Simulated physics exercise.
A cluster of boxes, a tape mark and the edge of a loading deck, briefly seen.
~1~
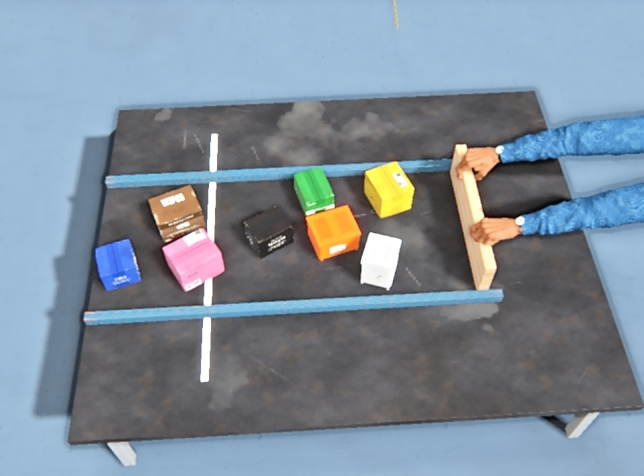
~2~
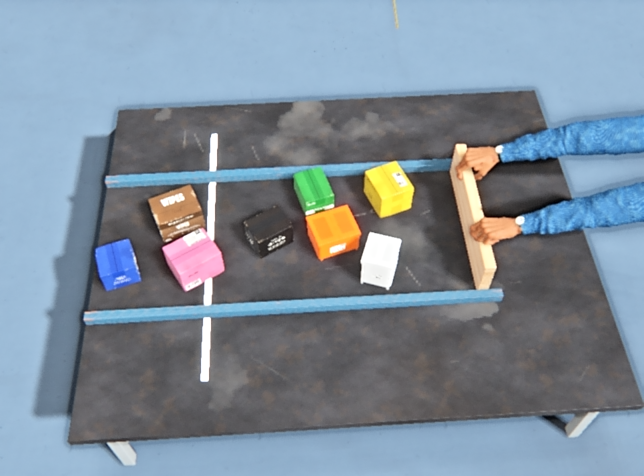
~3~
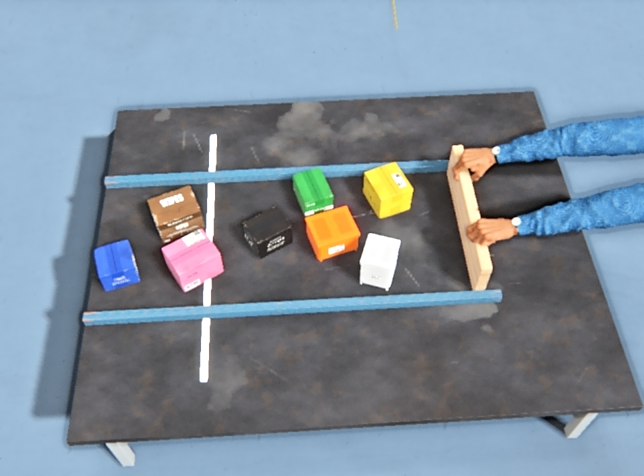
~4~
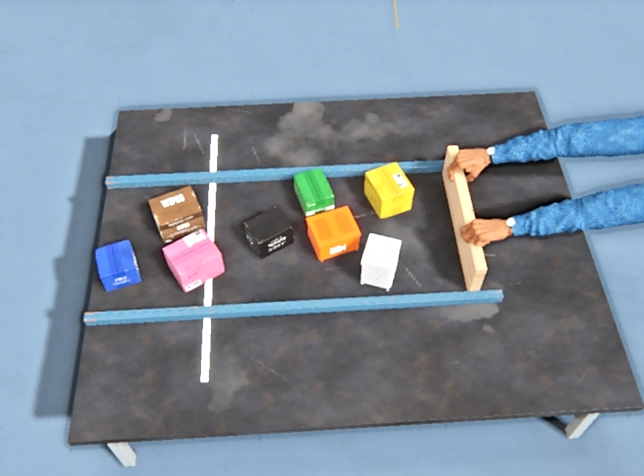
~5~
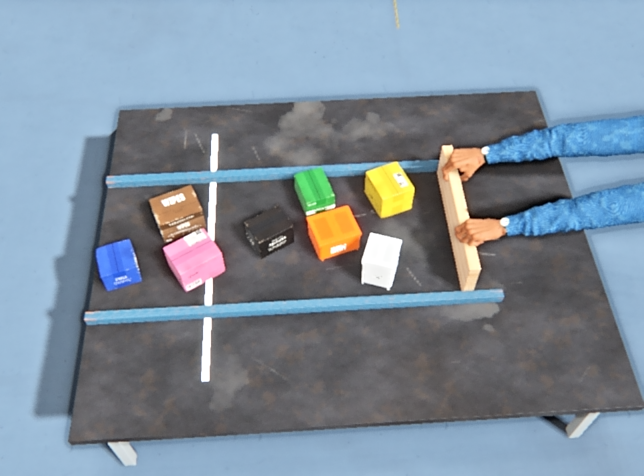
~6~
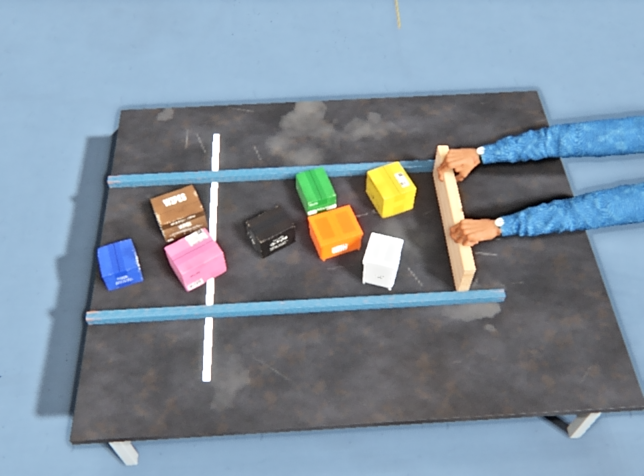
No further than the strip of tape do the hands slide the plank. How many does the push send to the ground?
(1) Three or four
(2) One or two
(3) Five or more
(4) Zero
The answer is 4.
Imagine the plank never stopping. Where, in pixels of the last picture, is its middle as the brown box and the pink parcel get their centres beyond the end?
Around (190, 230), then around (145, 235).
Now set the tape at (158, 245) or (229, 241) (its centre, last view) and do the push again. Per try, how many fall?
Try by try, 3 and 0.
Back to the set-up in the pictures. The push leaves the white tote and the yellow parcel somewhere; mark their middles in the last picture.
Going in order: First (192, 275), then (195, 197).
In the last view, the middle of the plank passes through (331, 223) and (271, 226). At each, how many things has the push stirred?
Moved so far: 5, later 7.
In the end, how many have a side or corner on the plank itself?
The number is 3.
Soon after, none off yet; blue parcel at rest near (120, 265); brown box at rest near (179, 213); pink parcel at rest near (196, 260).
Then, none off yet; blue parcel at rest near (120, 265); brown box at rest near (179, 213); pink parcel moving near (194, 260).
At rest, the number that fall off is zero.
